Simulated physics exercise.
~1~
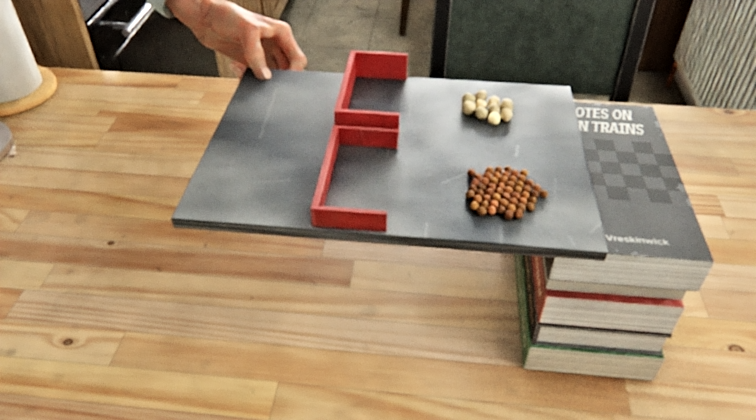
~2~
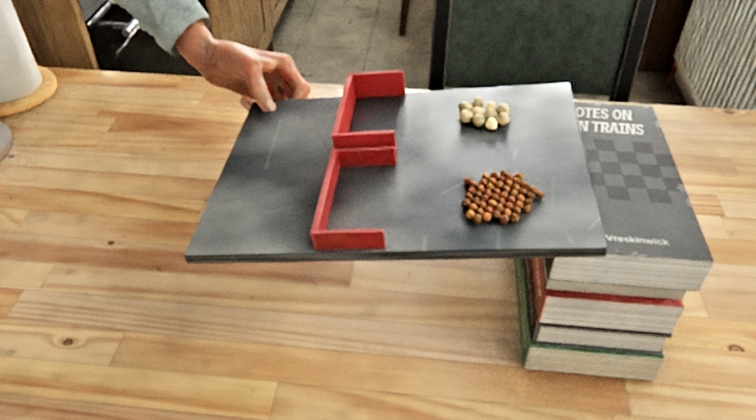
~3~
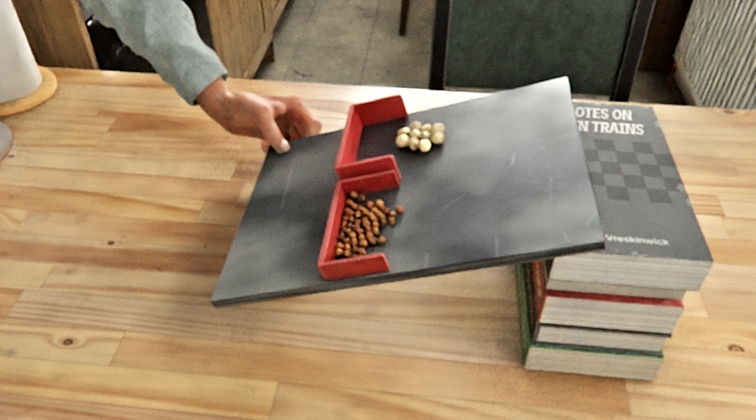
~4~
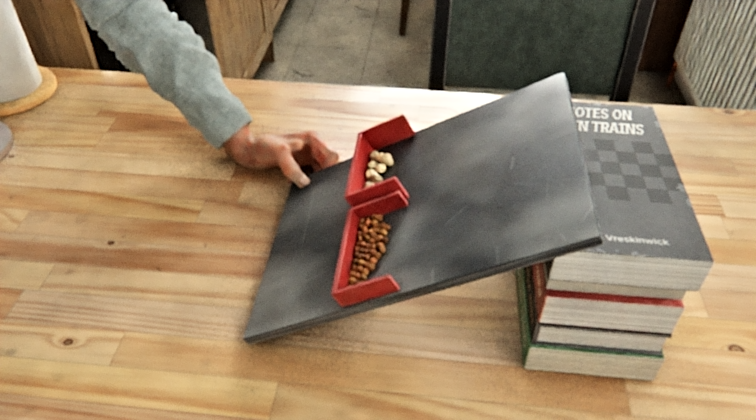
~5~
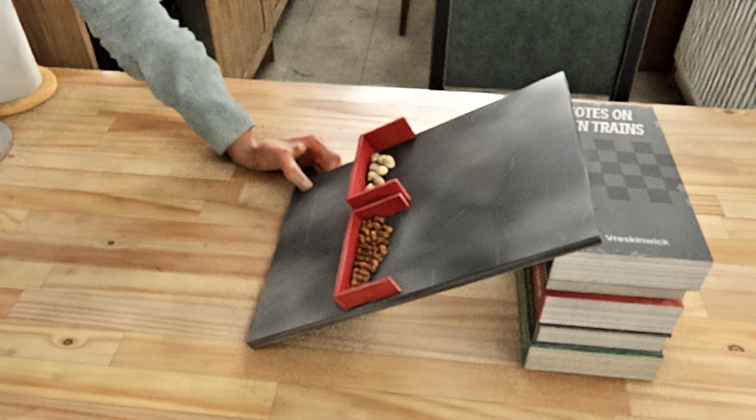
In this clip, a hand lowers the left end of a dark board resting on stacked books, and the brown pellets in front slide down to their red barrier before the pale round pieces behind reach theirs, both groups ending gathered against the barriers on the sloping board.
